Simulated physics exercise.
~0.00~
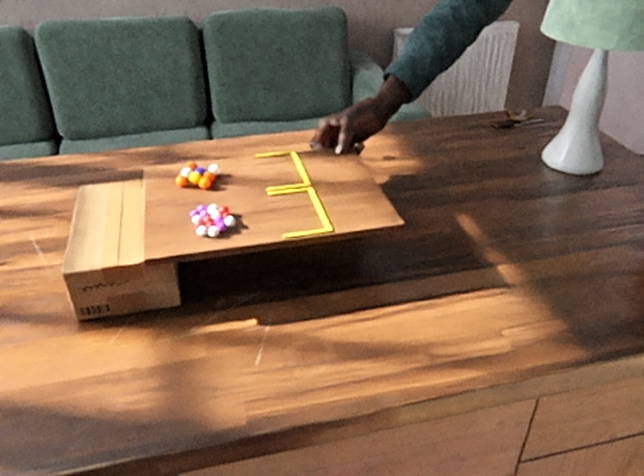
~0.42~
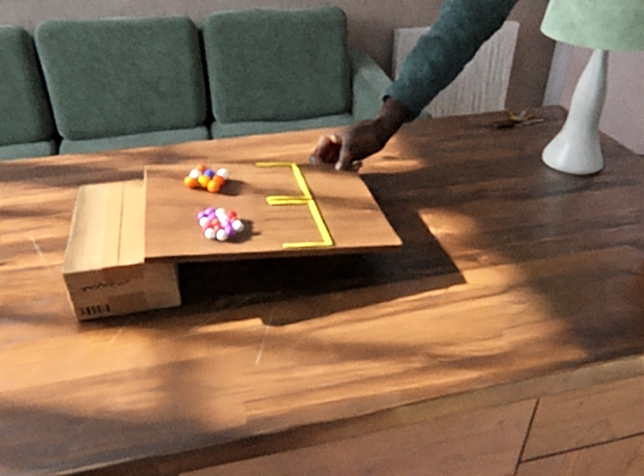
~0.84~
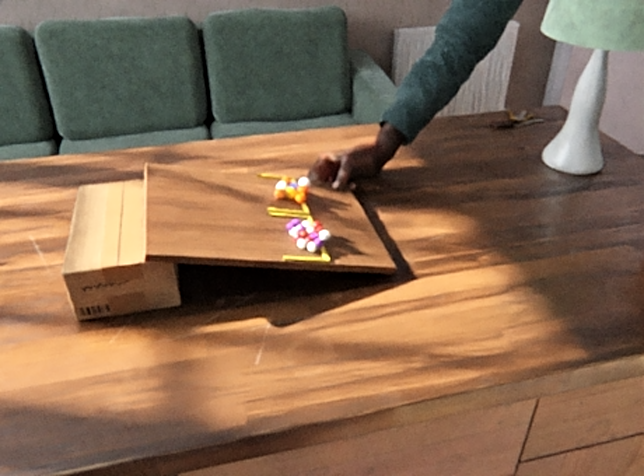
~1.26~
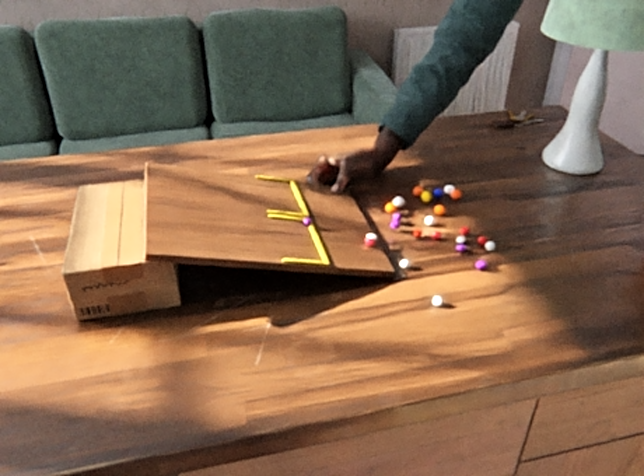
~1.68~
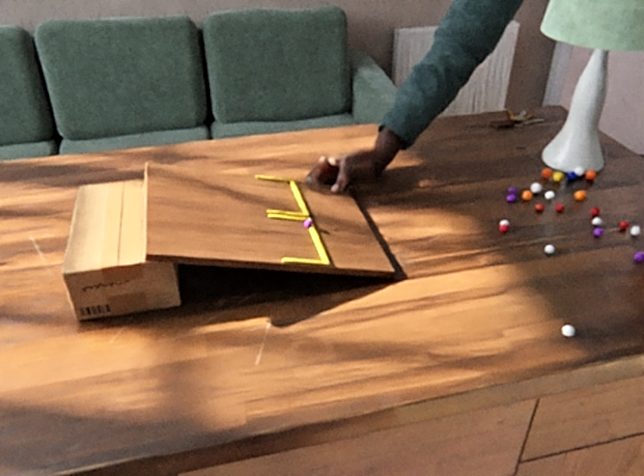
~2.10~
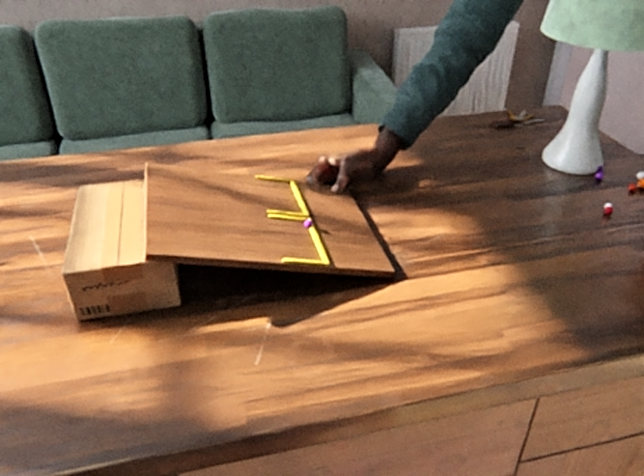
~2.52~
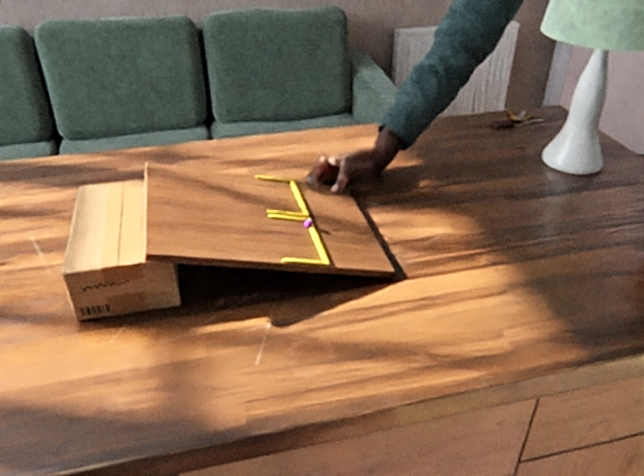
In a sunlit room seen from slightly above, a wooden counter stands before a green sofa, with a pale lamp at the right. A thin brown board rests its left end on a cardboard box while a hand holds its right end. On it sit two clusters of small balls, orange and white behind, pink and white in front, with yellow bars further right. The hand lowers the free end to the counter, and both clusters roll down to the bars. They spill past, scatter across the counter and roll out of view at the right, leaving one purple ball at the front bar.
